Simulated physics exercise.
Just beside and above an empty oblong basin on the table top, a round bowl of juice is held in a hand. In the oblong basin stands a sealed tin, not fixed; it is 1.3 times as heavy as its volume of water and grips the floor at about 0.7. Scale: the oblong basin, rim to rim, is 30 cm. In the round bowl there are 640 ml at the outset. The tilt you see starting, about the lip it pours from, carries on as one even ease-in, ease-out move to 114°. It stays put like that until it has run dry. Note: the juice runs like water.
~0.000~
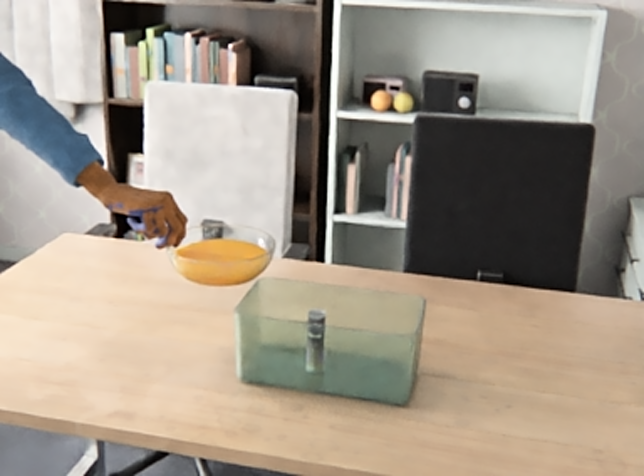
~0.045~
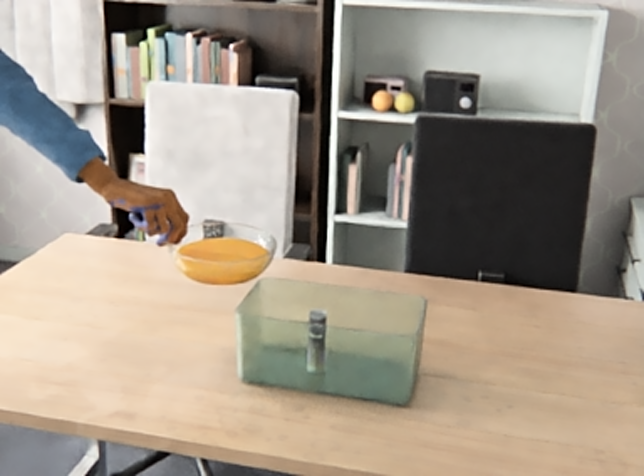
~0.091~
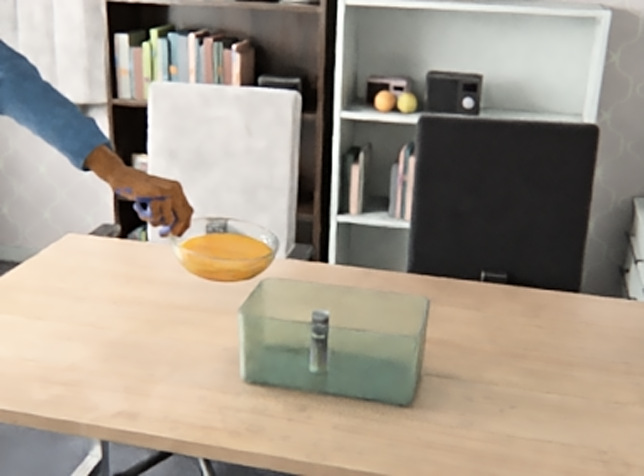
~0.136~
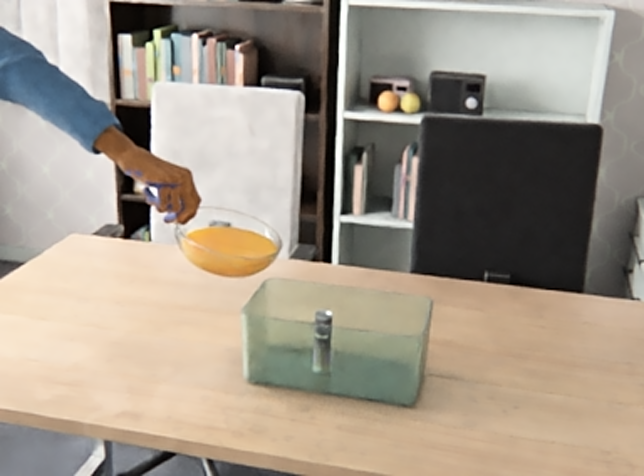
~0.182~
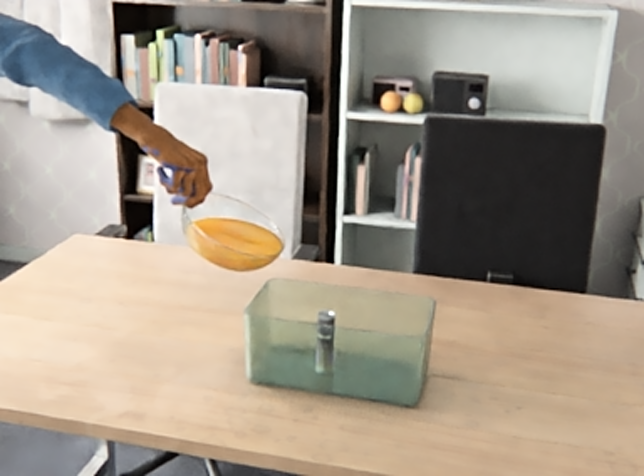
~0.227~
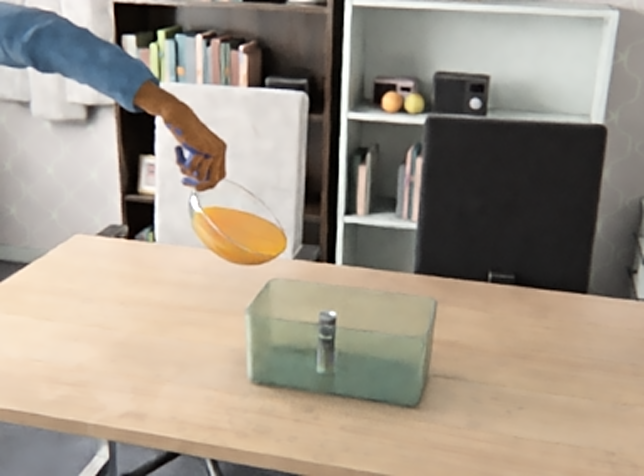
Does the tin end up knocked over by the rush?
It is not upset.
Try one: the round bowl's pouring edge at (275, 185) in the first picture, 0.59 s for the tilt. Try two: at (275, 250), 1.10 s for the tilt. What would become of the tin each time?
The tin overturns the first time and stays vertical the second time.
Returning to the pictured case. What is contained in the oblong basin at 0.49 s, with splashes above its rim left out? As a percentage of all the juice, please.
Around 24%.
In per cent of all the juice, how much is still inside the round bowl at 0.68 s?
0 per cent or so.
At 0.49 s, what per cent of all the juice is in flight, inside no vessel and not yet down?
Share: Roughly 72 per cent.
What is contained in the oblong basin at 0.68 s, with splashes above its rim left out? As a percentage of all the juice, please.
Near 98 per cent of the total.
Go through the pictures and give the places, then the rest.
In the first frame, tilt 0°; pouring edge (273, 250); surface from (177, 249) to (269, 260); the oblong basin's rim runs from (247, 295) to (421, 317); the tin's top is at (317, 316).
In the second frame, tilt 2°; pouring edge (274, 250); surface from (178, 248) to (270, 260).
In the third frame, tilt 7°; pouring edge (276, 251); surface from (181, 242) to (273, 257).
In the fourth frame, tilt 14°; pouring edge (279, 251); surface from (185, 234) to (277, 253).
In the fifth frame, tilt 25°; pouring edge (282, 251); surface from (191, 222) to (282, 247).
In the sixth frame, tilt 37°; pouring edge (282, 251); surface from (198, 210) to (274, 239); 2 per cent is over the edge.
Then, 0.49 s in, the tilt is 105° and 5 per cent is still to pour; the tin stands where it began.
Then, 0.68 s in, the tilt is 114° and 0 per cent is still to pour; the tin stands where it began.
Then, 0.87 s in, the tilt is 114° and 0 per cent is still to pour; the tin stands where it began.
Then, 1.09 s in, the tilt is 114° and 0 per cent is still to pour; the tin stands where it began.
Finally, the tin stands where it began.
